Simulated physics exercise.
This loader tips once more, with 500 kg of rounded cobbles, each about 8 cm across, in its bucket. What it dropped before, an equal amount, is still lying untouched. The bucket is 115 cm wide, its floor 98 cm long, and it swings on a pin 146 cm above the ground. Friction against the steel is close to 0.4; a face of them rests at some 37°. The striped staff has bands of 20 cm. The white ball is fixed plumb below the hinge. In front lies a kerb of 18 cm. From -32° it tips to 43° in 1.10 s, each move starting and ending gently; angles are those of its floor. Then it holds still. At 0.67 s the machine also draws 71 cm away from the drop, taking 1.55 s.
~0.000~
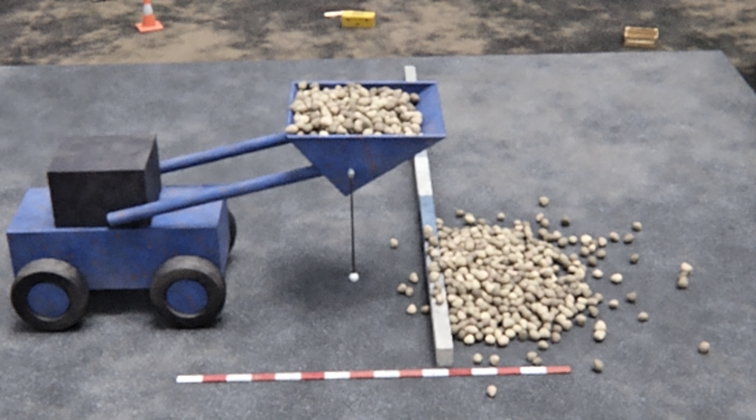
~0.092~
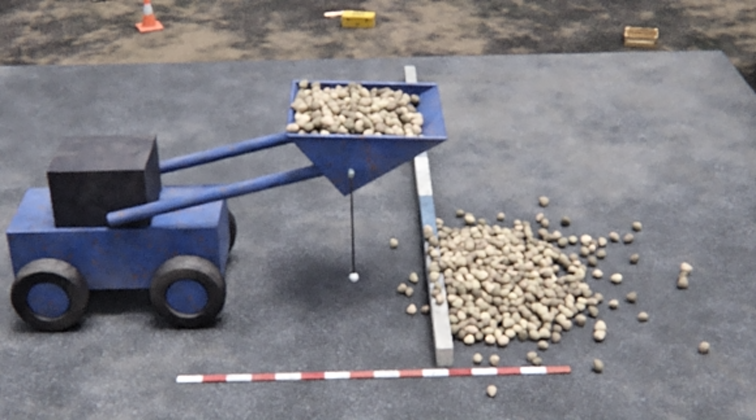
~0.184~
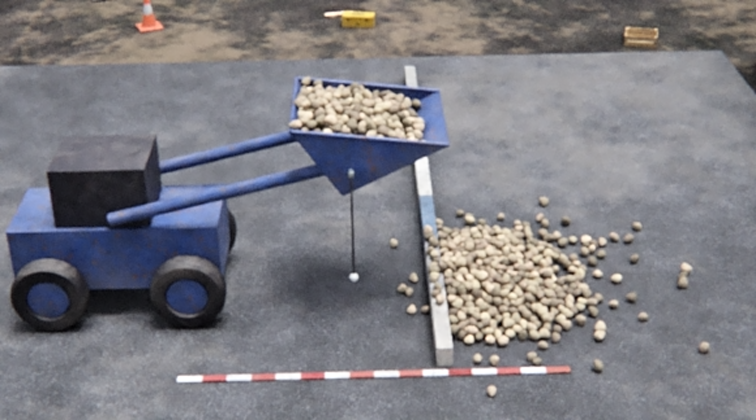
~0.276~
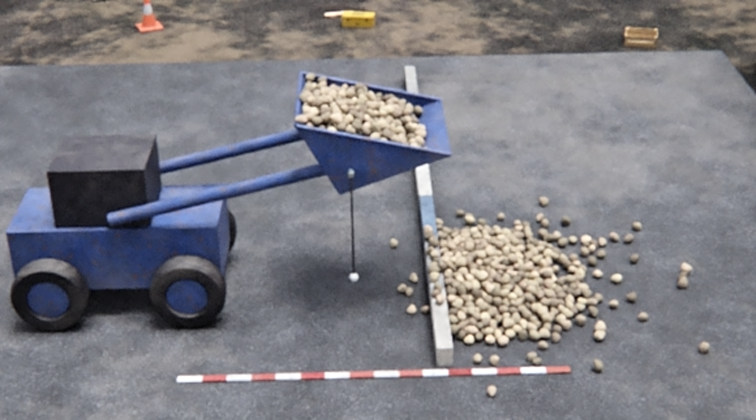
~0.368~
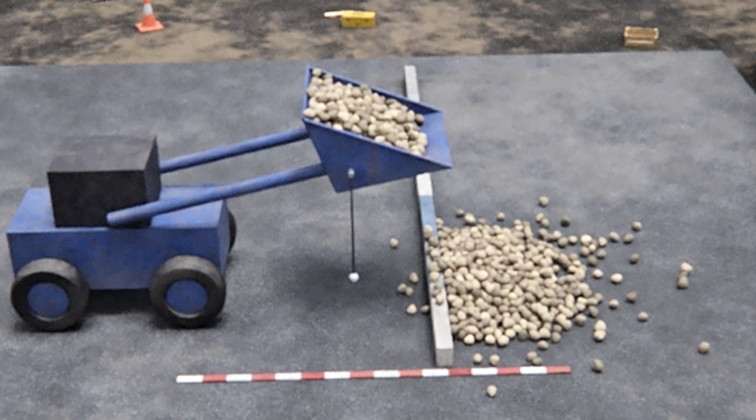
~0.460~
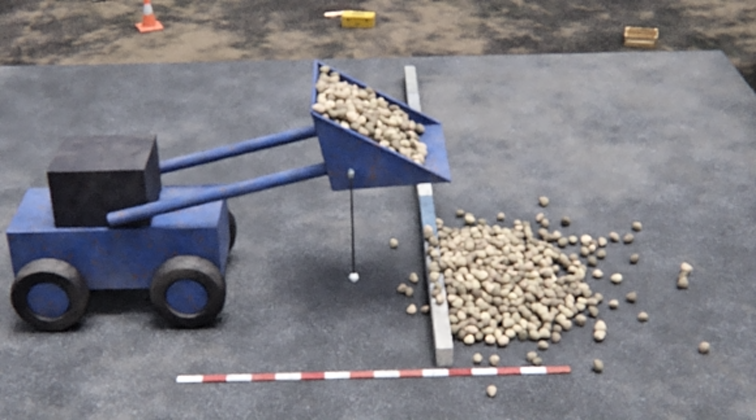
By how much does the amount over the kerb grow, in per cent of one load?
Some 35 per cent is added.
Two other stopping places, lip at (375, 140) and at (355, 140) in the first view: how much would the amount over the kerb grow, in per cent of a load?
About 0 and 0 per cent.
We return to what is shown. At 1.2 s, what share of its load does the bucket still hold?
About 35 per cent.
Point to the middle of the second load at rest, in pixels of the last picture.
Their middle is at about (420, 275).
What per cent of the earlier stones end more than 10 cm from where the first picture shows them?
Roughly 5 per cent of them.
After 0.8 s the floor is at 31°; in per cent of one load, 99 in the bucket, 4 on this side of the kerb, 98 over the kerb; the foremost stones are at (658, 265).
After 1.2 s the floor is at 43°; in per cent of one load, 35 in the bucket, 55 on this side of the kerb, 111 over the kerb; the foremost stones are at (658, 265).
After 2.7 s the floor is at 43°; in per cent of one load, 0 in the bucket, 68 on this side of the kerb, 132 over the kerb; the foremost stones are at (658, 265).
After 5.3 s the floor is at 43°; in per cent of one load, 0 in the bucket, 68 on this side of the kerb, 132 over the kerb; the foremost stones are at (658, 265). Net gain over the kerb, 35.
